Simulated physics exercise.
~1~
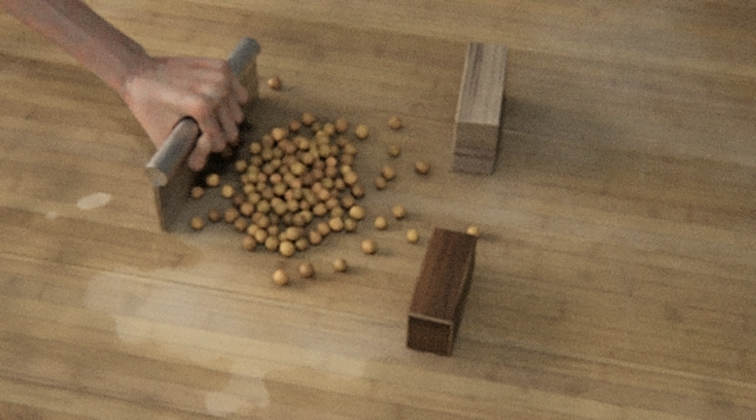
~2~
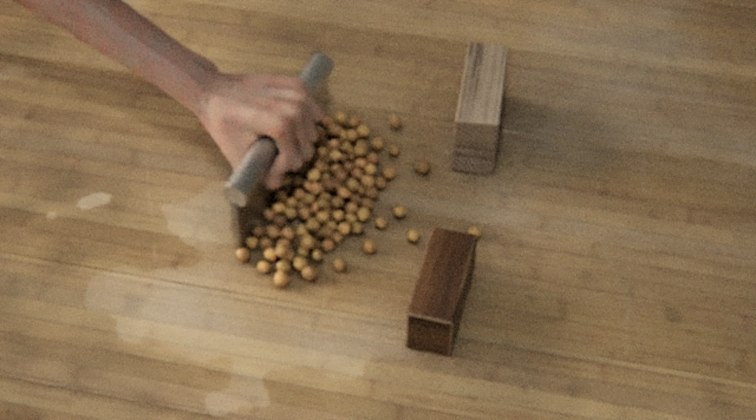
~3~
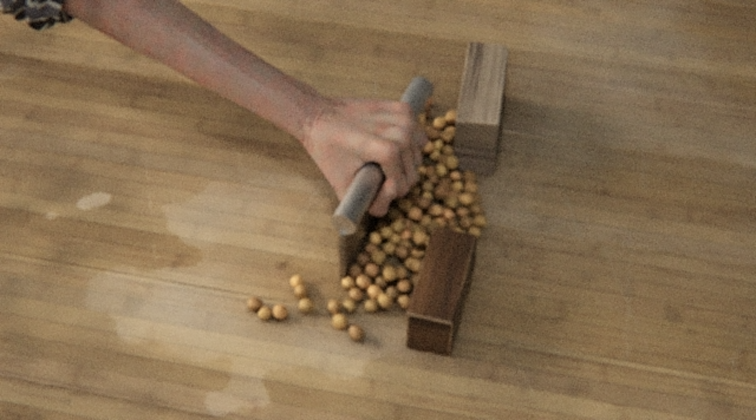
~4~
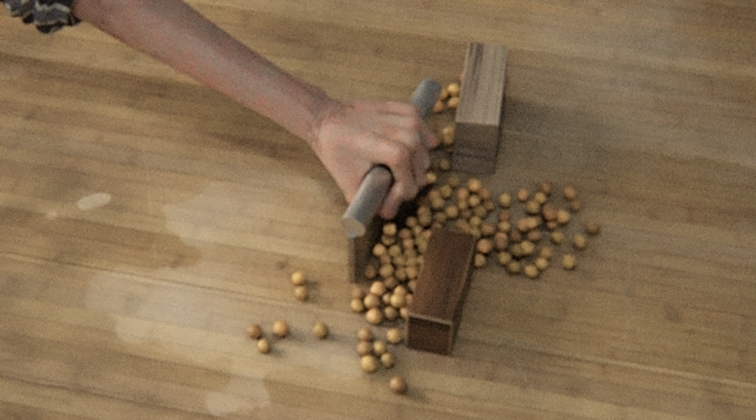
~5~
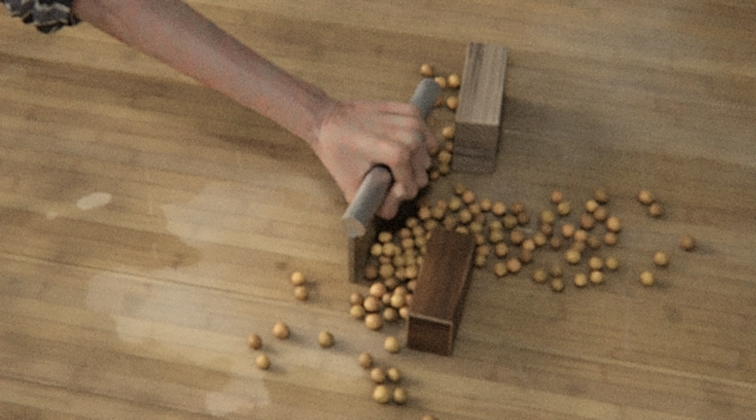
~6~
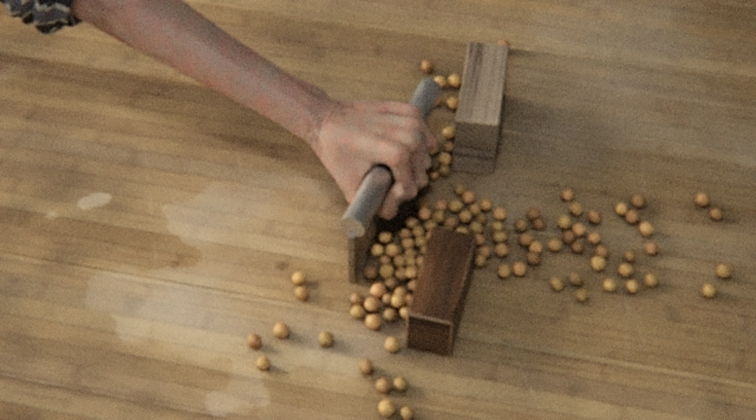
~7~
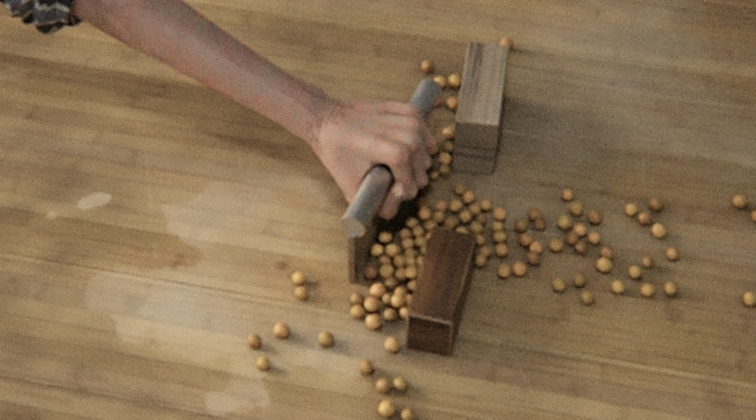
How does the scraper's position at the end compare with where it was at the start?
It starts at the left, on the far side of the bead heap from the blocks, and ends further right and slightly lower, just short of the two blocks.
